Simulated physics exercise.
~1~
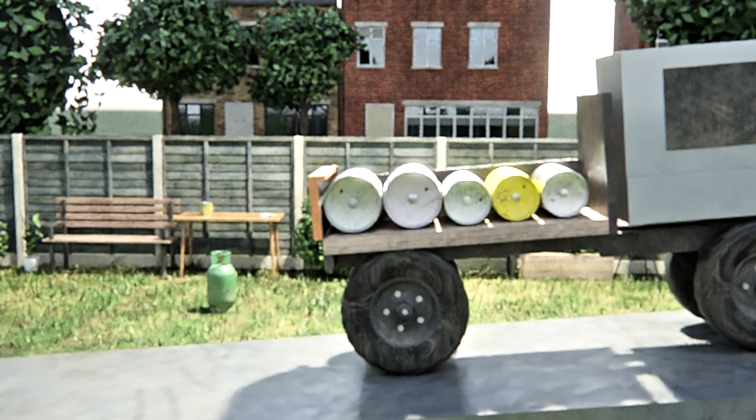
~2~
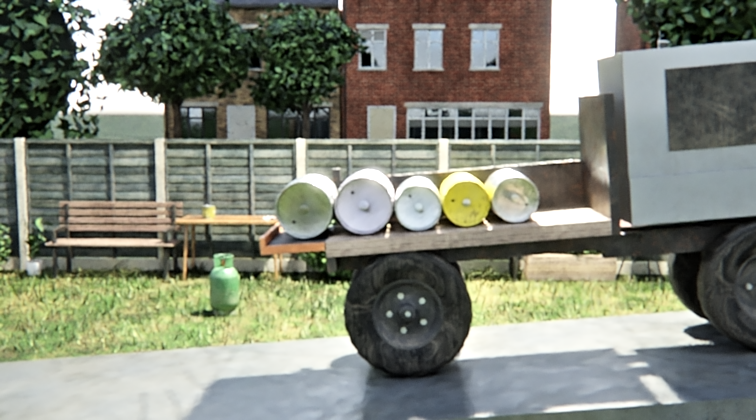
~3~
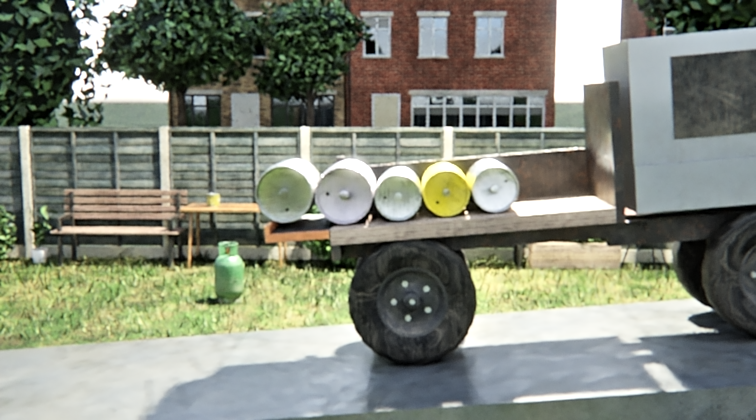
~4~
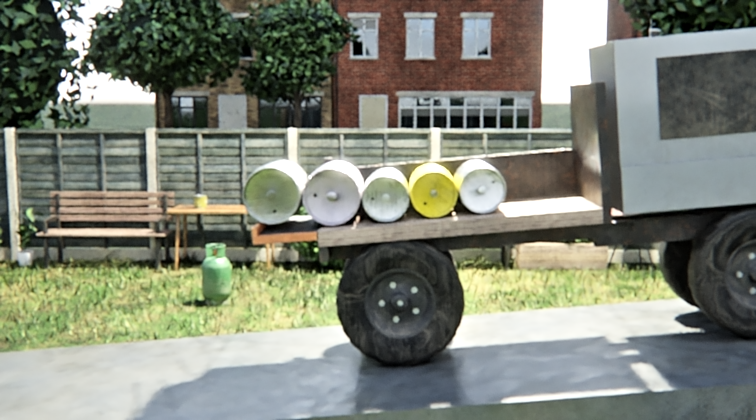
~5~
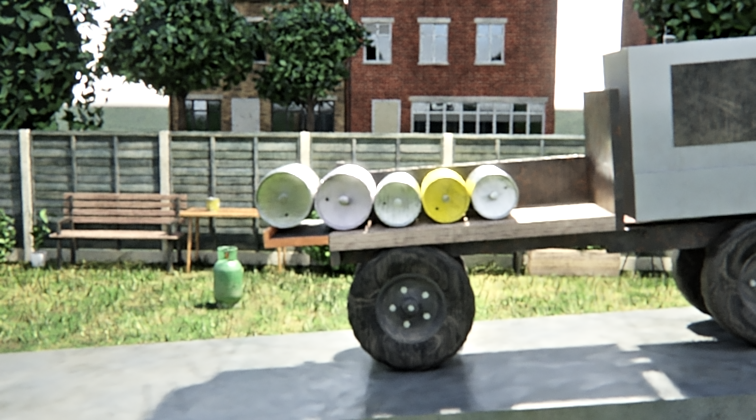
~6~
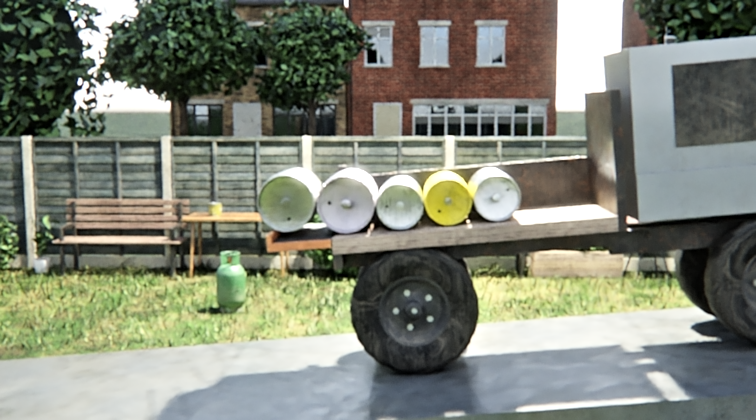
The clip shows five kegs, one of them yellow, in the open-sided bed of a parked truck as its tailgate drops partway. The row rolls left until the leftmost keg is over the lowered tailgate, then all stay still, the yellow one inside the bed.
